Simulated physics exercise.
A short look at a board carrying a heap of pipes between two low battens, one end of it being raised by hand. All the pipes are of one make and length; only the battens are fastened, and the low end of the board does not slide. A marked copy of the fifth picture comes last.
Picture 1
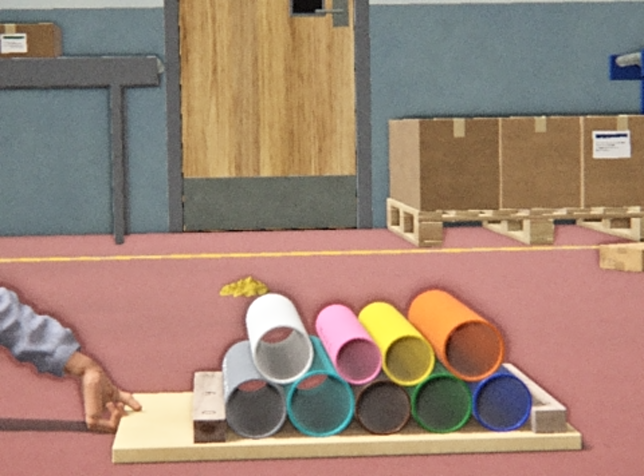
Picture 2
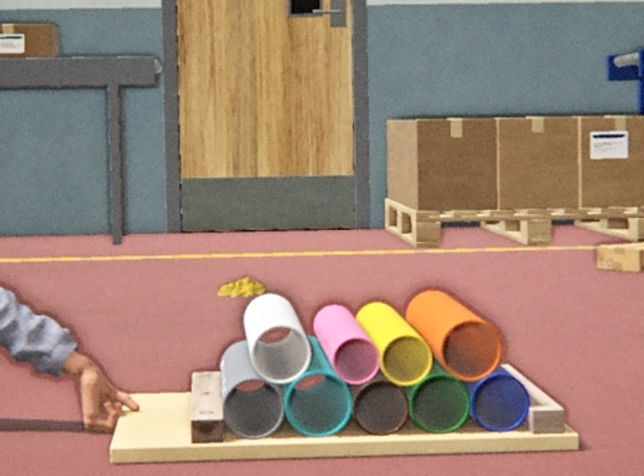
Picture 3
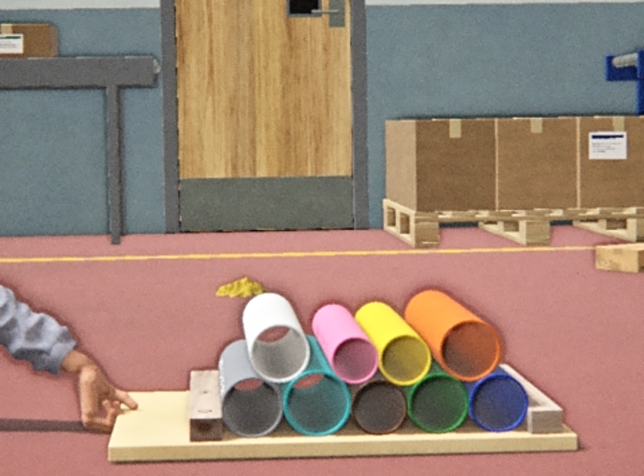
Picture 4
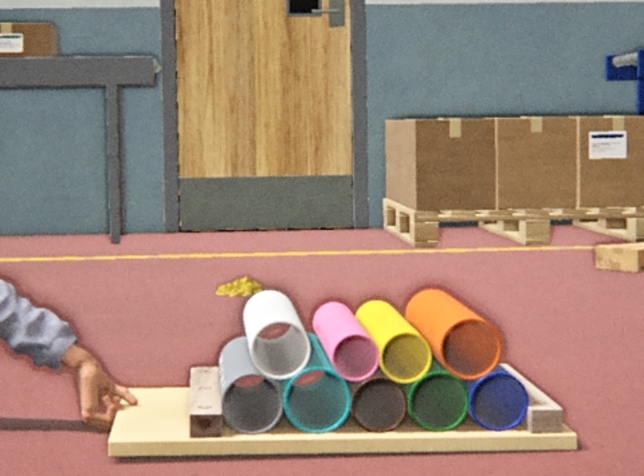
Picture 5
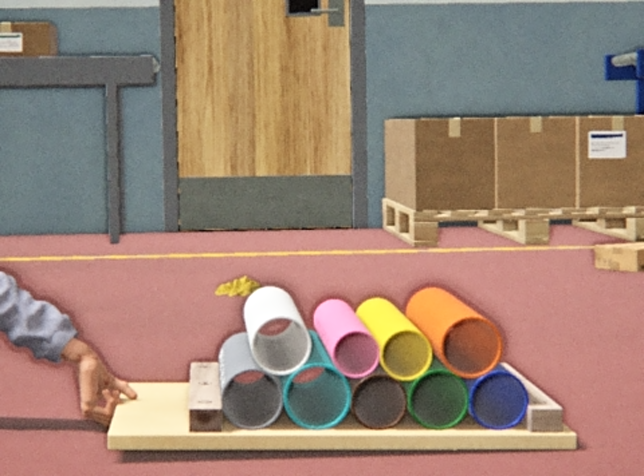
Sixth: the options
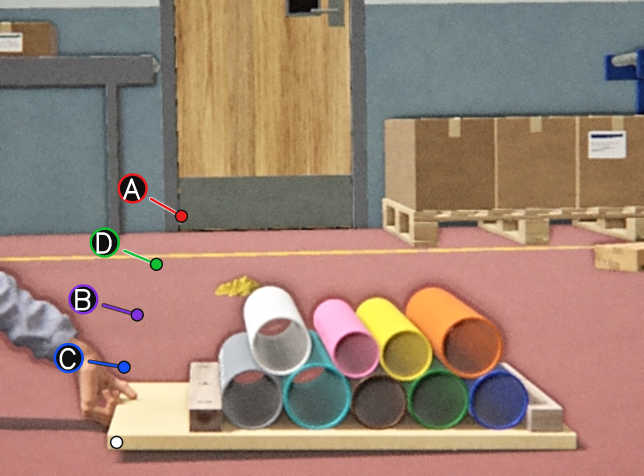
A pale board is lifted very slightly at its left end by a hand in a grey-blue sleeve, the pipes keeping their places while the nearly still view shifts a touch. Seen level from the front, the red-floored room has a blue-grey wall, wooden door and boxes on pallets at right. Between two battens, grey, turquoise, brown, green and blue pipes lie beneath white, pink, yellow and orange ones.
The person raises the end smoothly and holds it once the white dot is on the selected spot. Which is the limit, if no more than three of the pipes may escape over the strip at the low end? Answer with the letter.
Up to A.
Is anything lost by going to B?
No, at B.
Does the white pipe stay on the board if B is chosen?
The white pipe: Yes.
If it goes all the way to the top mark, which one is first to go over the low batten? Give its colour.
It is the orange one.
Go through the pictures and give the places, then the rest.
White pipe (283, 354); orange pipe (473, 350); board (336, 408), in the first frame.
Board (334, 409); grey pipe (254, 409), in the second frame.
Board (333, 408); grey pipe (252, 408); yellow pipe (405, 359), in the third frame.
Board (332, 405); grey pipe (253, 404); turquoise pipe (318, 401), in the fourth frame.
Board (332, 402); grey pipe (253, 399); turquoise pipe (318, 397), in the fifth frame.
On the marked copy, A at (181, 216); B at (137, 315); C at (124, 367); D at (157, 264); the white dot at (117, 442).
Following A. Soon after the start, board at 20°.
Later, board at 31°.
In the end, board at 31°, three over the low batten (yellow, pink, orange).
As for the rest, B none over the low batten; C none over the low batten; D none over the low batten.
